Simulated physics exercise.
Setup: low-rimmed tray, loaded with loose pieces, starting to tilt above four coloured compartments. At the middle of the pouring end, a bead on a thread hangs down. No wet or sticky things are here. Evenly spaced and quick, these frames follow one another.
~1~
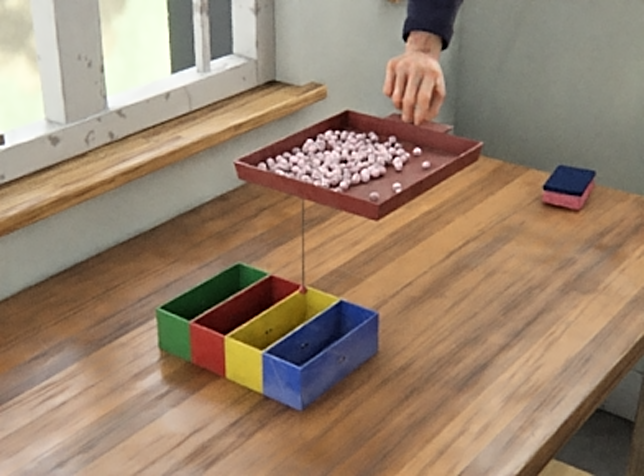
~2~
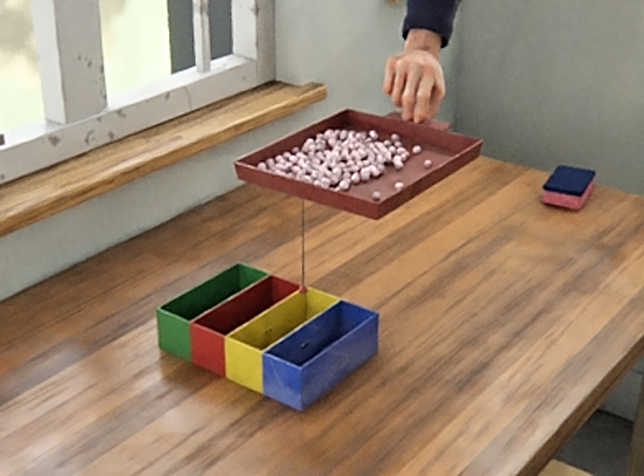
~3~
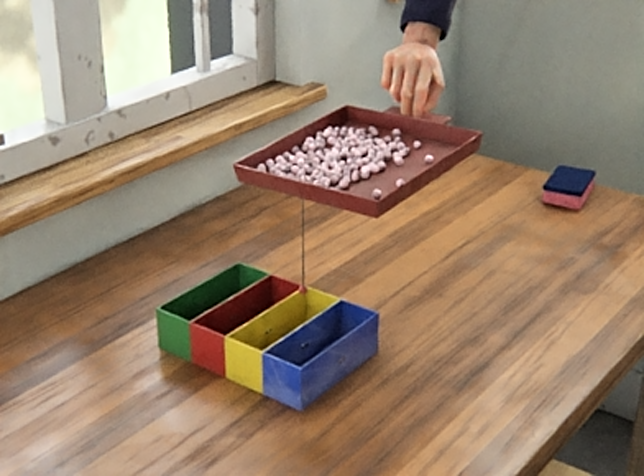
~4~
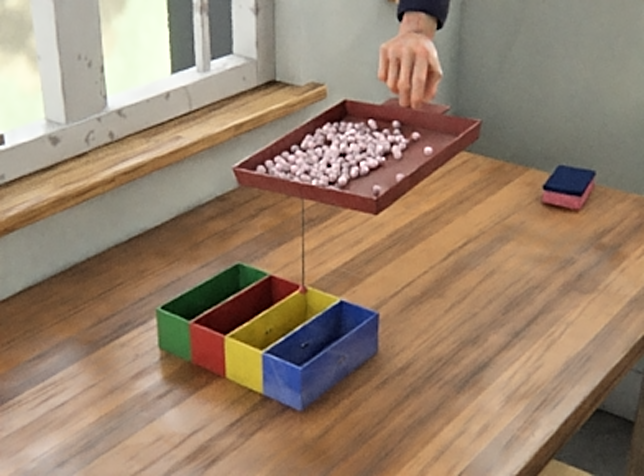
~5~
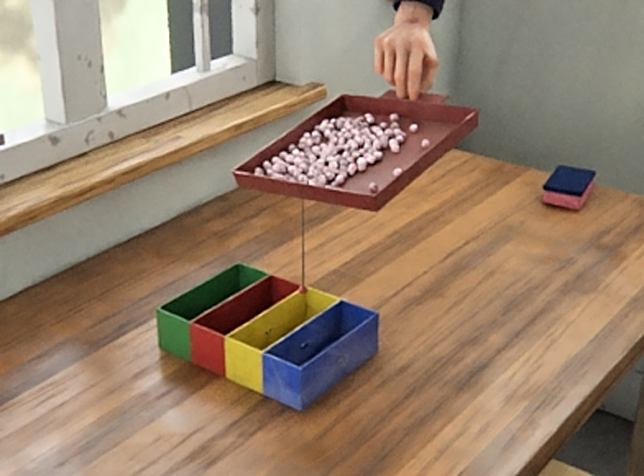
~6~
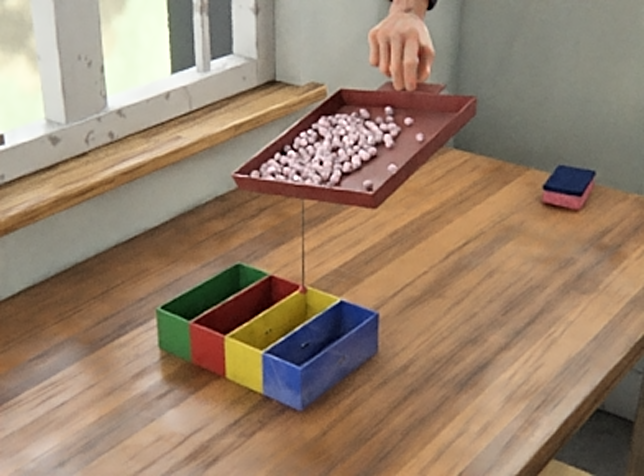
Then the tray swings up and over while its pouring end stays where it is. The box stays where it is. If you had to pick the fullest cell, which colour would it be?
It would be green.
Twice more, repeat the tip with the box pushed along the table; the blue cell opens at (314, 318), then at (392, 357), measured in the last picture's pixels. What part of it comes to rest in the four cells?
Around 100 percent the first time, around 0 percent the second.
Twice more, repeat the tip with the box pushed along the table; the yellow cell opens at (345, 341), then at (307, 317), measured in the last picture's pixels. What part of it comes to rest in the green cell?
About 0 per cent first, then about 70 per cent.
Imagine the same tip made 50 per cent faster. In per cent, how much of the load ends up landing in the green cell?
That works out at some 70 per cent.
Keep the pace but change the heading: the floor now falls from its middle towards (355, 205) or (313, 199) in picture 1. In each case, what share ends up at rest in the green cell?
I'd say some 0 in a hundred at first, then 0 in a hundred.
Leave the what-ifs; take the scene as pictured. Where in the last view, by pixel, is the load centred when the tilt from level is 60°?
Load centre: Approx. (291, 149).
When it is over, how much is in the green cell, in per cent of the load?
About 80 per cent.
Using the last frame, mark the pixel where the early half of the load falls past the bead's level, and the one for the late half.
Half one: (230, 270), half two: (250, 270).
Soon after the last picture, tray tipped steeply; all on the tray.
A little later, tray tipped right over; a small part on the tray; about two thirds in the green cell; a small part in the red cell; a stray few in the yellow cell; about a quarter falling or outside the box.
Later still, tray tipped past a quarter turn; most in the green cell; a small part in the red cell; a stray few in the yellow cell; a small part falling or outside the box.
At rest, tray tipped past a quarter turn; most in the green cell; a small part in the red cell; a stray few in the yellow cell; none in the blue cell; a small part outside the box.
